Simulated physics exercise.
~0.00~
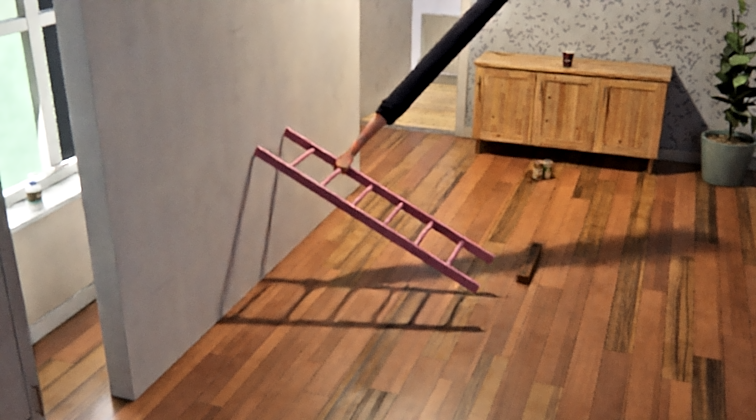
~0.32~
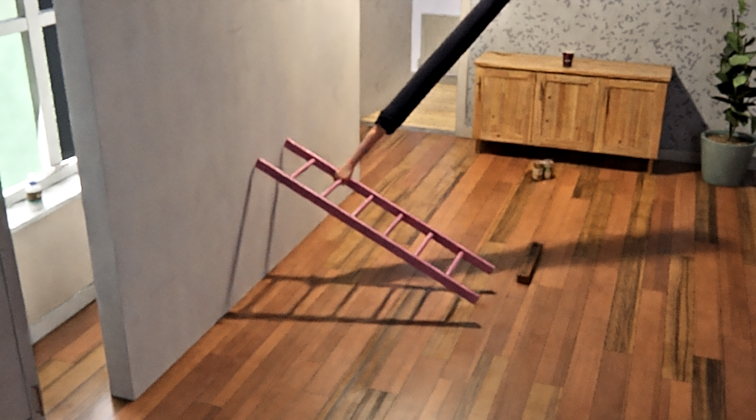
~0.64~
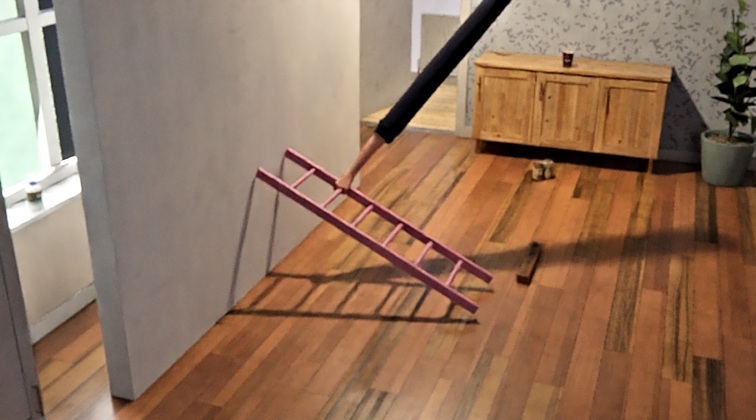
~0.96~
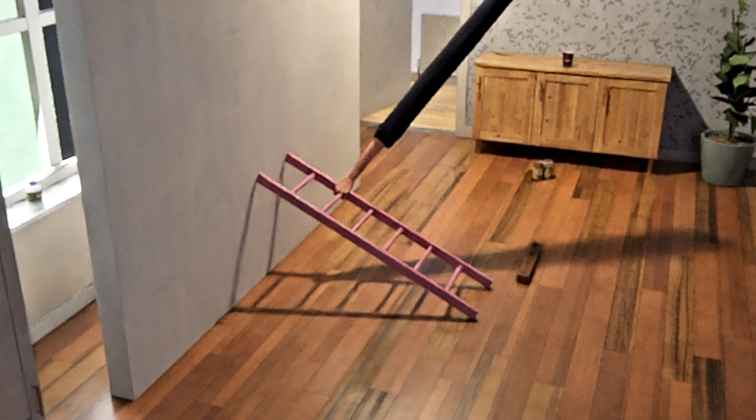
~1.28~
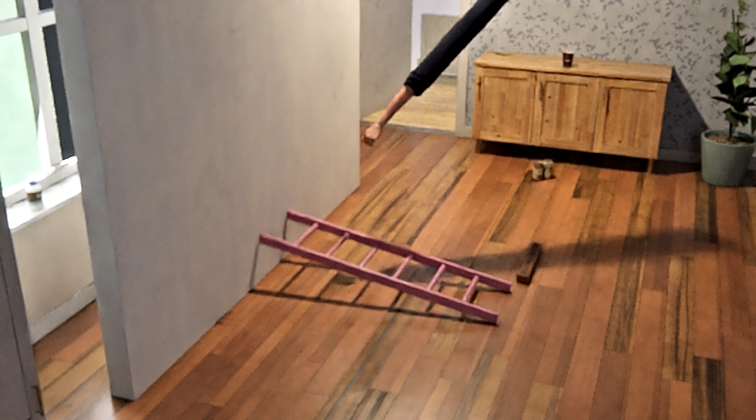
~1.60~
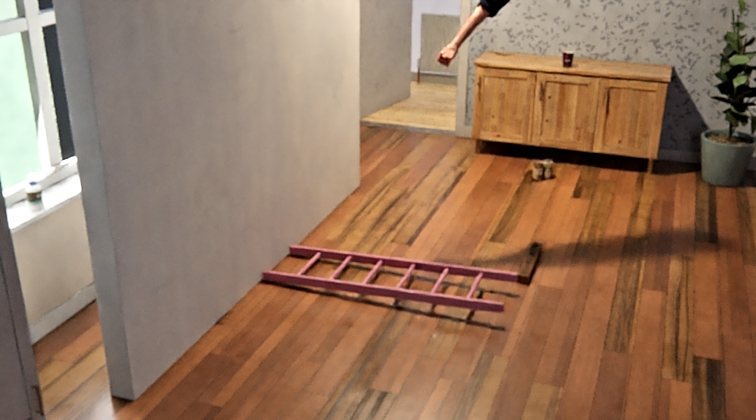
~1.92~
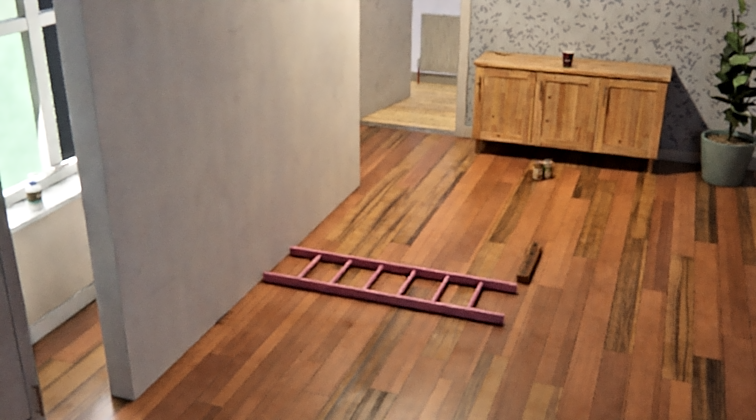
A pink ladder is held at a slant by a dark-sleeved arm reaching in from the top, its upper end against a pale grey wall on the left. The room, seen from above, has a brown plank floor, a window at far left, a wooden cabinet at the back and a potted plant at right. The hand lowers the ladder slightly, its feet standing short of a small dark wood strip. Then the hand lets go and draws back, and the ladder's feet slide right as its top drops down the wall. It ends lying flat on the floor, the arm gone.
